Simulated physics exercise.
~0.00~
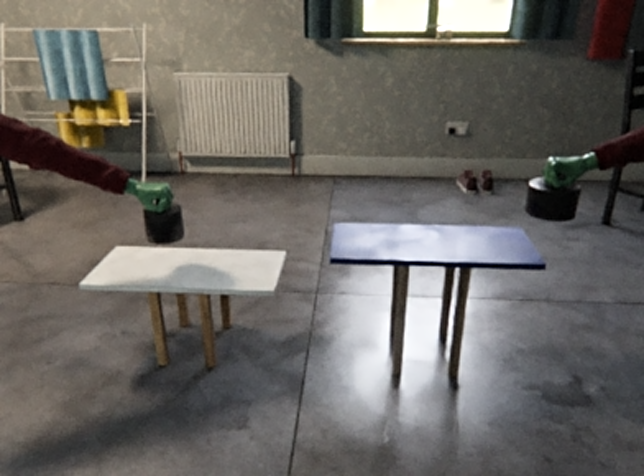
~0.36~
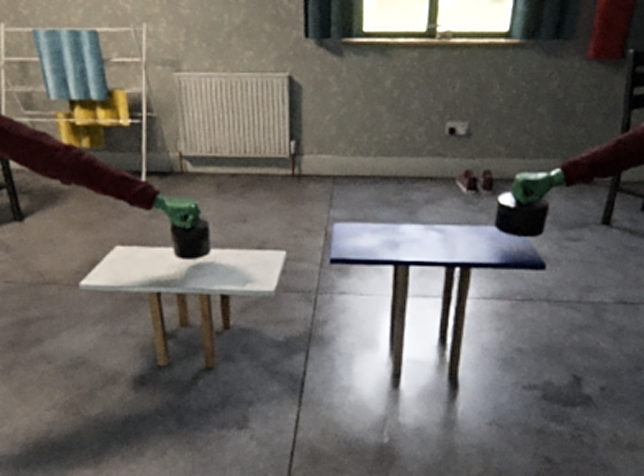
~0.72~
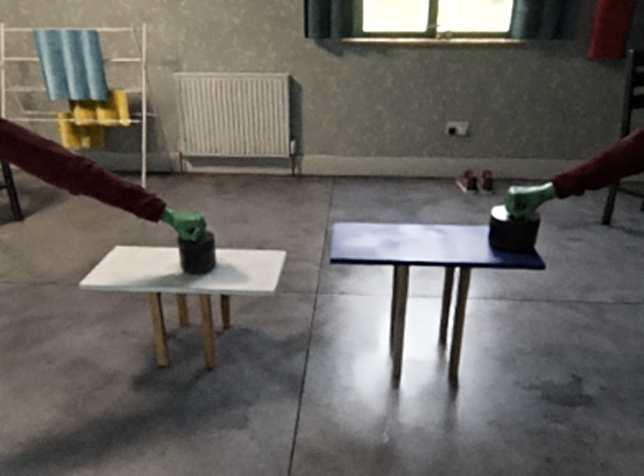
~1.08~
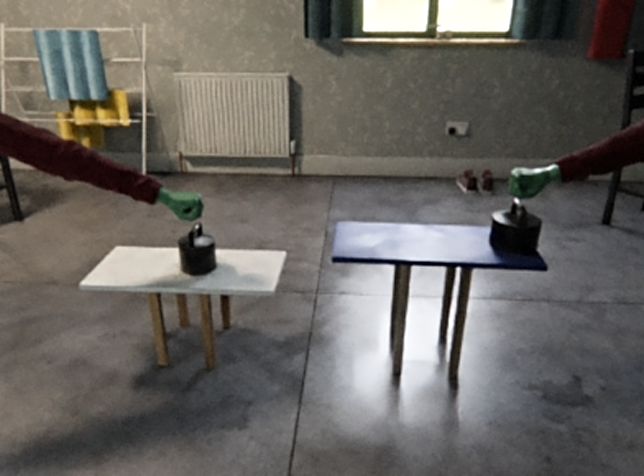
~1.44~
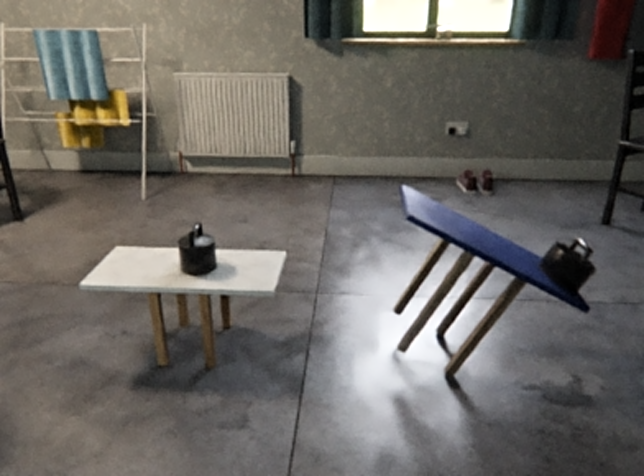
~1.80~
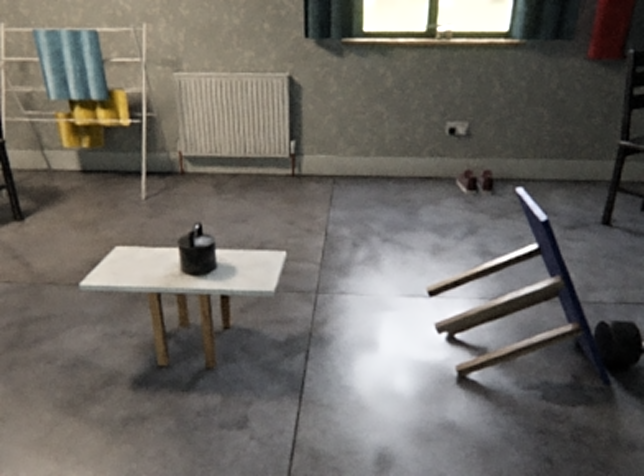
Two gloved hands set black objects on two tables, and only the blue one topples over.
